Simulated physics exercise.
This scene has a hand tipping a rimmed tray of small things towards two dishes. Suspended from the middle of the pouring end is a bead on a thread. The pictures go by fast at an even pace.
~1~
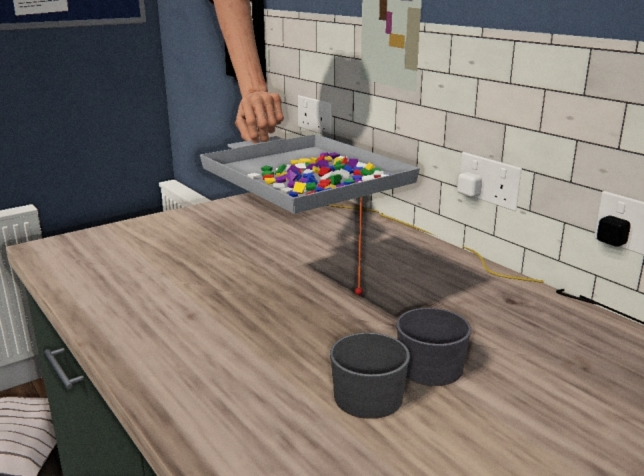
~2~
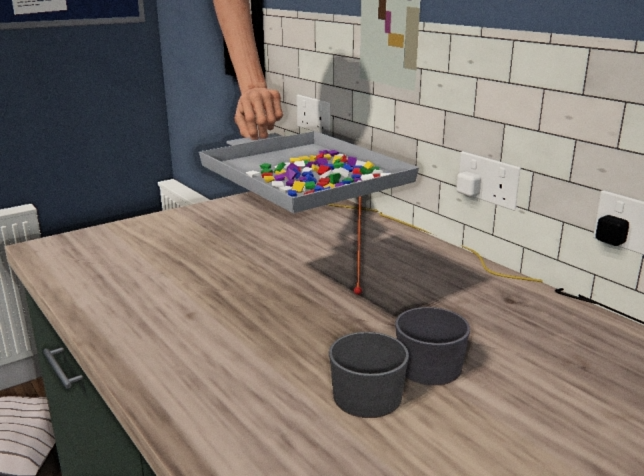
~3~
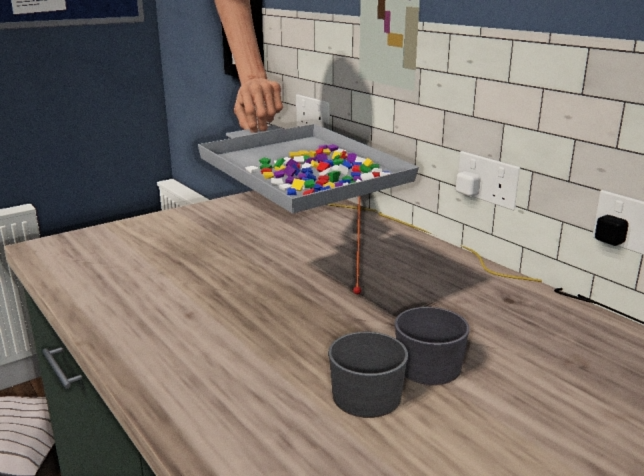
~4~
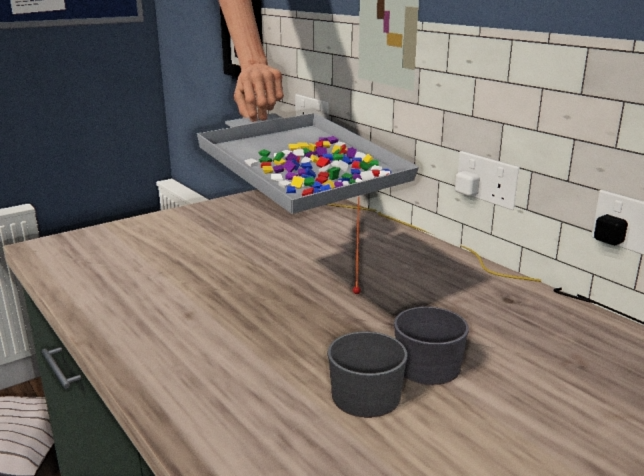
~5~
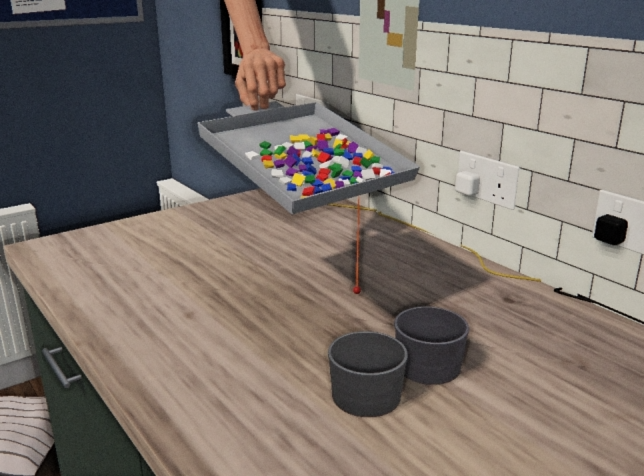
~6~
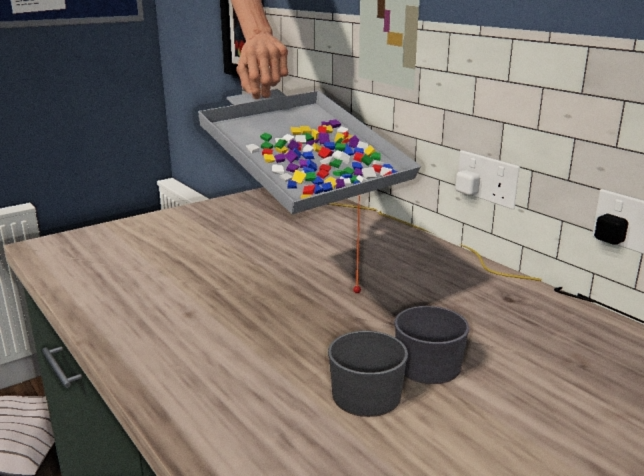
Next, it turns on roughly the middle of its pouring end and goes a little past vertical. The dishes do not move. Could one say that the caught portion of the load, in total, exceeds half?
No, it falls short of half.
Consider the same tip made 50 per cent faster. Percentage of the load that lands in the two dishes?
Roughly 20 %.
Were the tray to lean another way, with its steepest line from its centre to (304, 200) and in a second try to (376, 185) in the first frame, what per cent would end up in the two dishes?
In turn, 0 percent and then 0 percent.
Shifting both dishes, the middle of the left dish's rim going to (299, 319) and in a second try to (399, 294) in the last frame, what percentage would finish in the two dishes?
10, then 10 %.
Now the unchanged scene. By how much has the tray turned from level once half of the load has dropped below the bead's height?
It is at around 115 degrees.
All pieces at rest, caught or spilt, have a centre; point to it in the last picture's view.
Around (381, 358), give or take.
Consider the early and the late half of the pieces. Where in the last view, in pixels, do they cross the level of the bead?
First near (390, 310), later near (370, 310).
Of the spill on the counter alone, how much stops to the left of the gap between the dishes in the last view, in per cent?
I'd put it at around 80 per cent.
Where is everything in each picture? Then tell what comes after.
Corners of the pouring end (294, 197) and (417, 168), level; middle of the load (324, 172), mosaic tiles; left dish (395, 389); right dish (458, 358); bead on its thread (359, 291), in the first frame.
Corners of the pouring end (293, 197) and (416, 167), level; middle of the load (324, 171), in the second frame.
Corners of the pouring end (293, 197) and (416, 167), tipped barely, level across its low end; middle of the load (323, 168), in the third frame.
Corners of the pouring end (293, 198) and (416, 166), tipped a little, level across its low end; middle of the load (323, 163), in the fourth frame.
Corners of the pouring end (294, 199) and (417, 166), tipped a little, level across its low end; middle of the load (324, 158), in the fifth frame.
Corners of the pouring end (294, 200) and (418, 166), tipped clearly, level across its low end; middle of the load (325, 153); left dish (393, 387); right dish (456, 356), in the sixth frame.
Just after the last frame, tray tipped steeply; almost all on the tray; just a few in the air.
A moment on, tray tipped right over; the larger part on the tray; just a few in the right dish; about a tenth outside both; about a tenth in the air.
Further on, tray tipped past a quarter turn; just a few in the left dish; roughly a quarter in the right dish; the larger part outside both.
When it is over, tray tipped past a quarter turn; just a few in the left dish; roughly a quarter in the right dish; the larger part outside both.
